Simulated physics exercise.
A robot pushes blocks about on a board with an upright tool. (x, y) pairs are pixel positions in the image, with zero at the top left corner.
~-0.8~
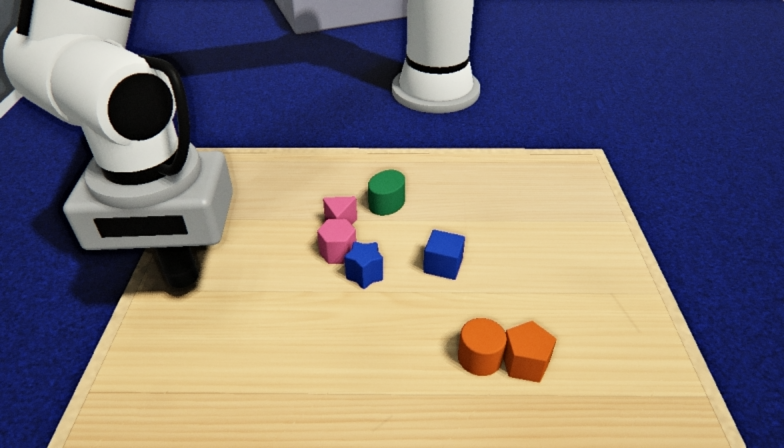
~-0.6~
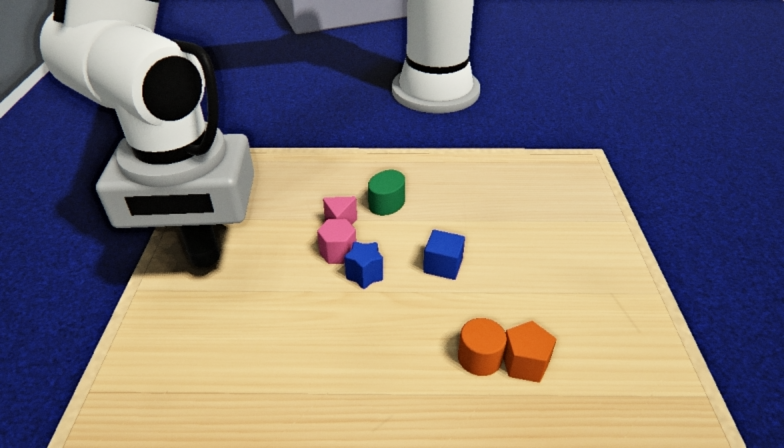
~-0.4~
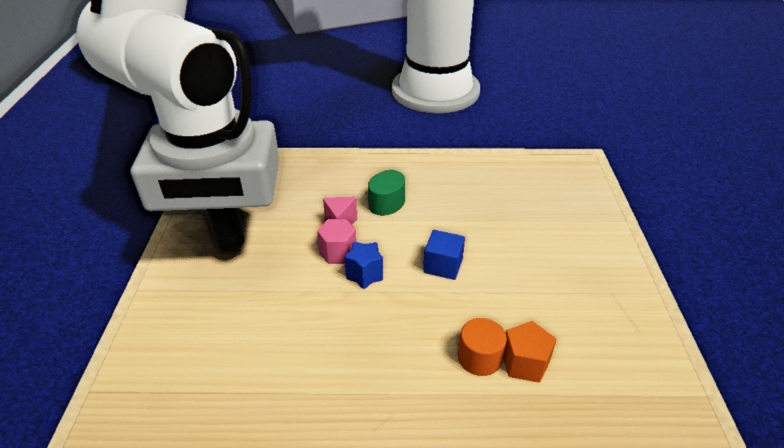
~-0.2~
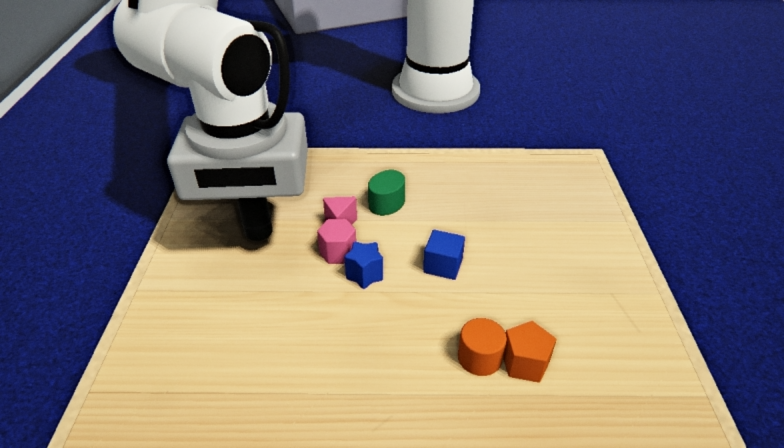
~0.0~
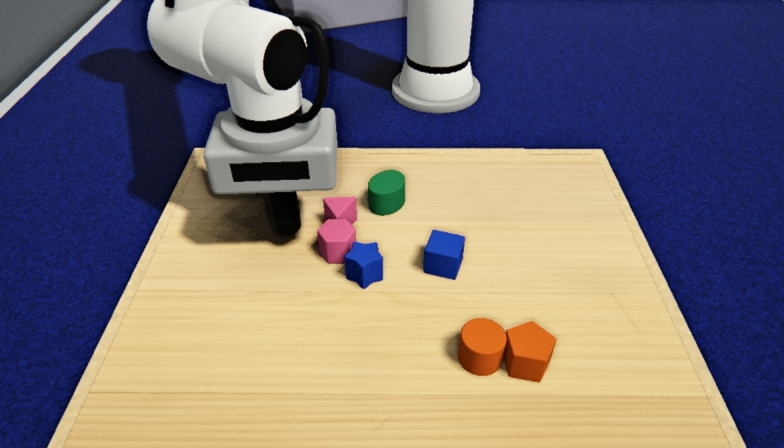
On a wooden board, a robot arm moves its tool right while the blocks stay still.
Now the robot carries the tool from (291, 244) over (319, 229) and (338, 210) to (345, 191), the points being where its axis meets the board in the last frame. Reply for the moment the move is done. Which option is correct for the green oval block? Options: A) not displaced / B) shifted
Choice A: Not displaced.
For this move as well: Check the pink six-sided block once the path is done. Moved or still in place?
It keeps its position.
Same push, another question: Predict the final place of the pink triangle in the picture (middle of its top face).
That would be at about pixel (357, 195).
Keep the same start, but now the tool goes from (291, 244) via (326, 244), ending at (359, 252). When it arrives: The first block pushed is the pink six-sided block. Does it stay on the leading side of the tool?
I'd say the pink six-sided block is still out in front of the tool at the end.
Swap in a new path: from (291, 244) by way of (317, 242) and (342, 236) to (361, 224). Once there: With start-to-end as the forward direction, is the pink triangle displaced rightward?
No.
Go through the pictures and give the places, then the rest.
In the first picture, tool's lower end (184, 278); pink six-sided block (336, 229); pink triangle (339, 203); green oval block (387, 181).
In the second picture, tool (206, 258); blocks still.
In the third picture, tool (231, 243); blocks still.
In the fourth picture, tool (259, 233); blocks still.
In the fifth picture, tool (288, 227); pink six-sided block (336, 229); pink triangle (339, 203); green oval block (387, 181).
What follows on the original path. One third of the way, tool (318, 213); pink triangle (341, 202).
Two thirds of the way, tool (337, 194); pink triangle (357, 195), turned 50° clockwise.
At the end, tool (344, 175); pink six-sided block still; pink triangle (357, 195), turned 50° clockwise; green oval block still.
